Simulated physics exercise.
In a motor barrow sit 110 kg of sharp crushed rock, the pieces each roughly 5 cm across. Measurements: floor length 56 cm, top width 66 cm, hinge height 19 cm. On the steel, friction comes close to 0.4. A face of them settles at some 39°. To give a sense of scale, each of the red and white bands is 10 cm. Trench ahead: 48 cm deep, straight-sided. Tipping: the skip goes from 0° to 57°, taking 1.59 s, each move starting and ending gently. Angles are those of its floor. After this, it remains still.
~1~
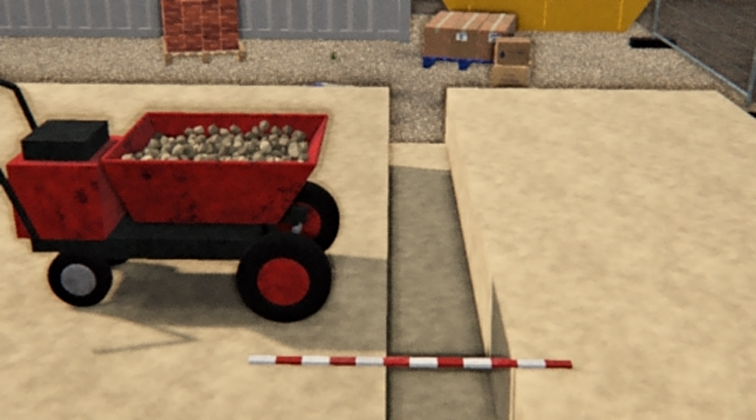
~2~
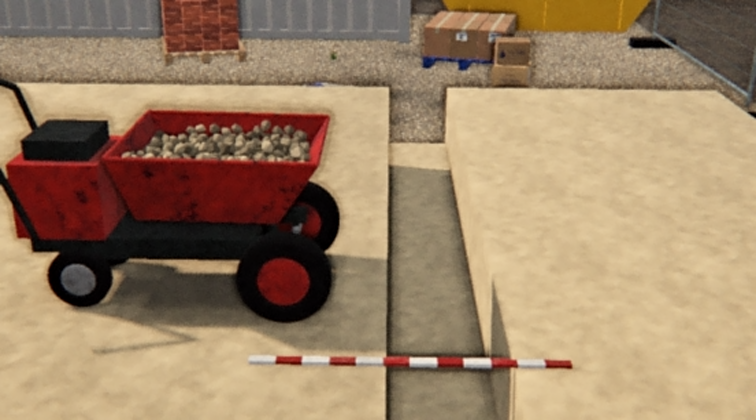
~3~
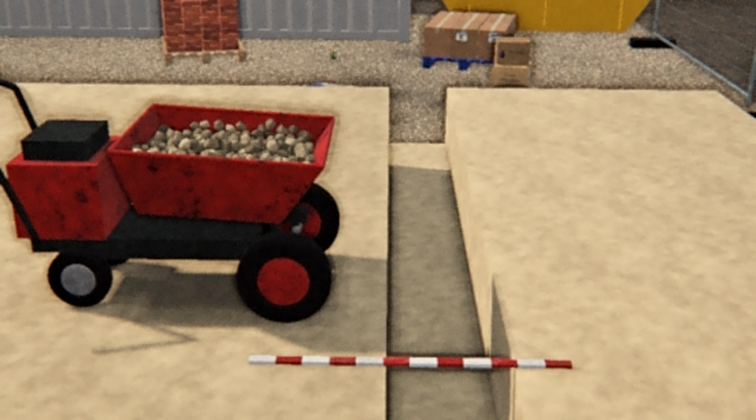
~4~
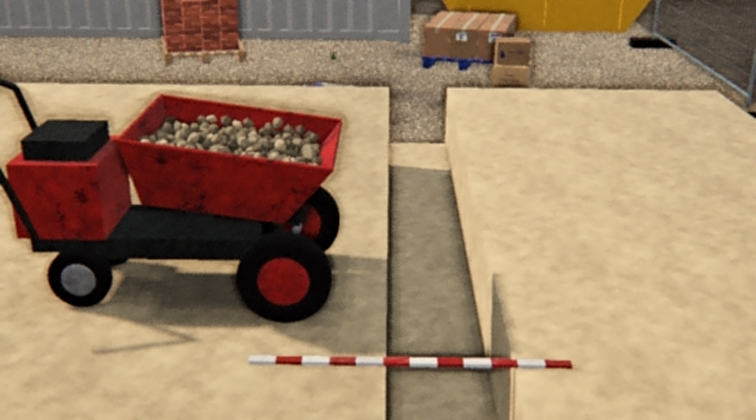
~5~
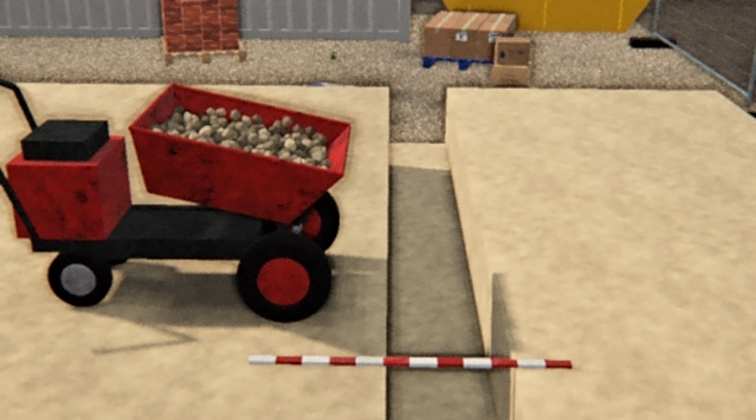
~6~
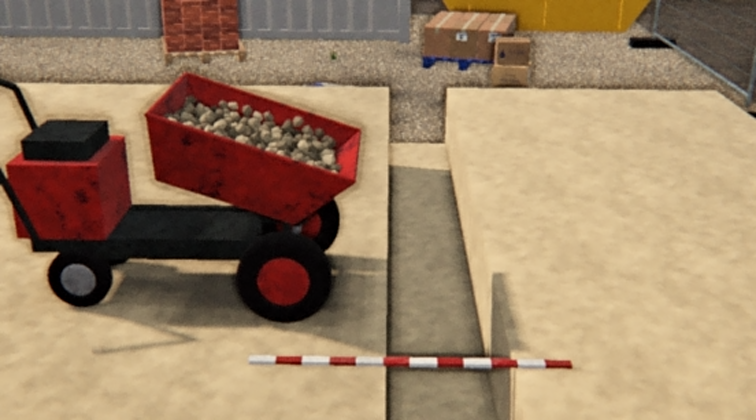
On a building site seen from slightly above and side-on, two pale slabs flank a straight trench, with gravel, grey metal panels, bricks and boxes behind. A red motor barrow with black wheels stands at left, its skip full of brownish-grey stones, and a red-and-white striped pole spans the trench. The skip's rear gradually lifts, tilting it rightward, while barrow and camera stay still.
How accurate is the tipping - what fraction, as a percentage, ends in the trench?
Close to 12 in every hundred.
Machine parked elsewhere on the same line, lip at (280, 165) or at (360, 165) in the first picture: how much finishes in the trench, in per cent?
About 10 per cent first, then about 10 per cent.
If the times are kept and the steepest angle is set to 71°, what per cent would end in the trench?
Share in trench: Approx. 70%.
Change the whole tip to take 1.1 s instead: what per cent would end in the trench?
It would come to roughly 15 per cent.
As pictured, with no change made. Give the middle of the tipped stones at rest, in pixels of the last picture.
The resting stones are centred at roughly (455, 381).
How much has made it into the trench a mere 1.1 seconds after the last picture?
I'd say near 0 per cent at that time.
Then, 0.6 s after the last picture the floor is at 48°, 100 % in the skip; the foremost stones are at (379, 206).
Then, 1.1 s after the last picture the floor is at 57°, 99 % in the skip, 1 % in the trench; the foremost stones are at (424, 233).
Then, 1.4 s after the last picture the floor is at 57°, 94 % in the skip, 6 % in the trench; the foremost stones are at (482, 369).
Then, 3.4 s after the last picture the floor is at 57°, 88 % in the skip, 12 % in the trench; the foremost stones are at (485, 376).
